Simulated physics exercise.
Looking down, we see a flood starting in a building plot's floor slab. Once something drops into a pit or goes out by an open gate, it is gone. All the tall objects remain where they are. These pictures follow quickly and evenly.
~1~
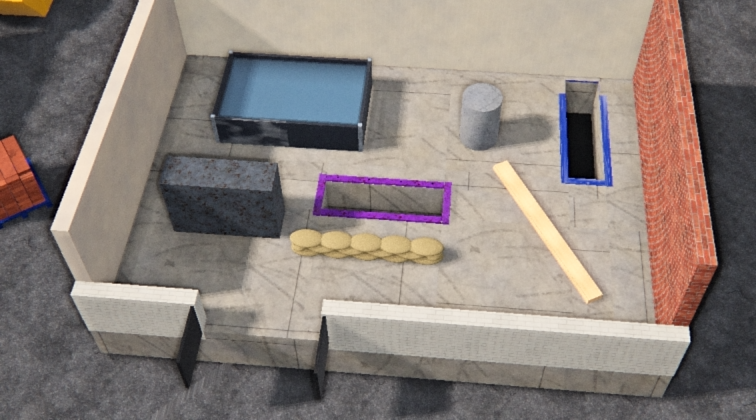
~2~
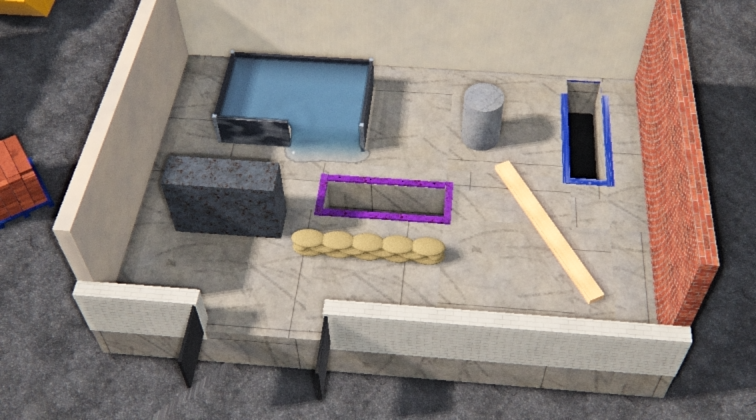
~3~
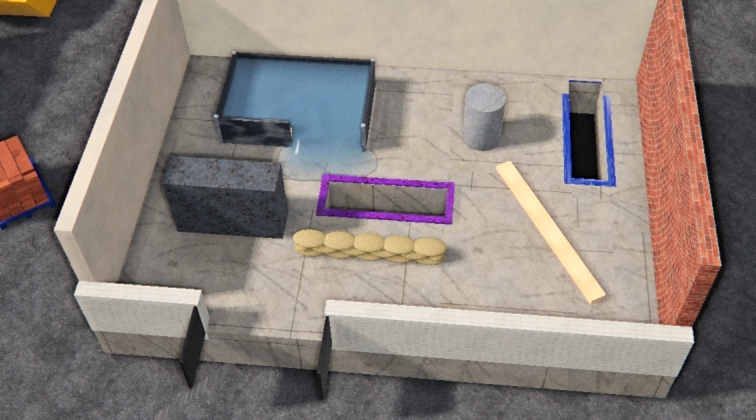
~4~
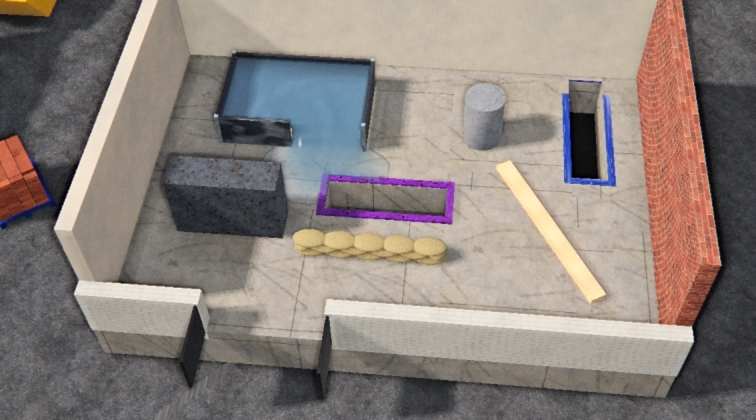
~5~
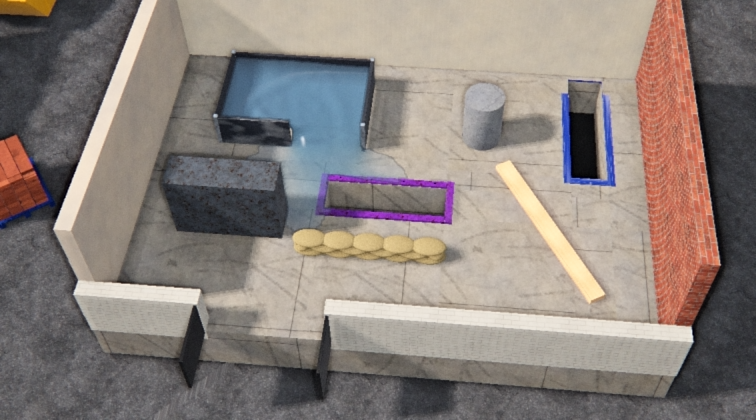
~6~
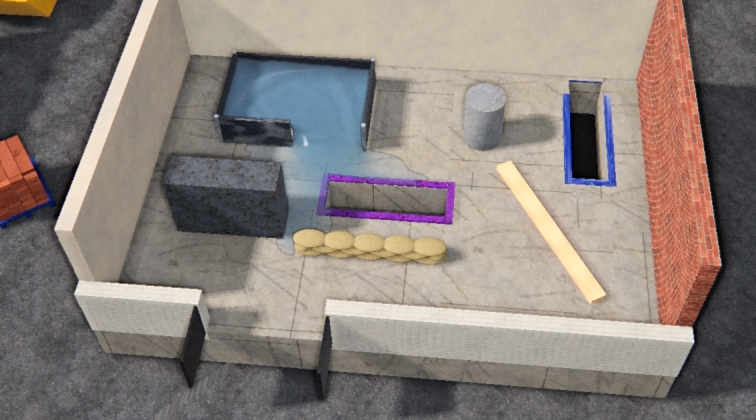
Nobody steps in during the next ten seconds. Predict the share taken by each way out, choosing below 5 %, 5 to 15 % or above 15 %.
Outcome: The gate will receive a cut lying in the five-to-fifteen per cent band; the purple pit will receive a cut exceeding fifteen per cent; the blue pit will receive a cut falling short of five per cent.
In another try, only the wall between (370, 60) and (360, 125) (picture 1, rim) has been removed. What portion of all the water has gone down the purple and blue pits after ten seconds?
Estimates in per cent: Purple 4, blue 50.
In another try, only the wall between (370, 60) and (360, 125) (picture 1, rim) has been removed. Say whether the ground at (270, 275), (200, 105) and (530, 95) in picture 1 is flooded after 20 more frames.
Point 1: Unwetted; point 2: Unwetted; point 3: Inundated.
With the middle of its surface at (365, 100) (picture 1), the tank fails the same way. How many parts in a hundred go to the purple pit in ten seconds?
Estimate for the purple pit - some 65 in a hundred.
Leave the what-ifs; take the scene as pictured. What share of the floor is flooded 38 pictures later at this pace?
That works out to some 40 in a hundred.
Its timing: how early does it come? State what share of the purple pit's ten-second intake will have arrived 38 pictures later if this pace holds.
Close to 95 percent.
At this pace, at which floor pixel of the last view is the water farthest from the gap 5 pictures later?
My guess would be about (240, 319).
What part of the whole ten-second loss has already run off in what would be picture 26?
Some 65 per cent.
A moment on, water covers 15 % of the floor; the gate 0 %, the purple pit 11 %, the blue pit 0 %.
Next, water covers 20 % of the floor; the gate 2 %, the purple pit 21 %, the blue pit 0 %.
Then, water covers 30 % of the floor; the gate 5 %, the purple pit 30 %, the blue pit 0 %.
Later, water covers 40 % of the floor; the gate 7 %, the purple pit 36 %, the blue pit 0 %.
In the end, water covers 60 % of the floor; the gate 11 %, the purple pit 39 %, the blue pit 2 %.
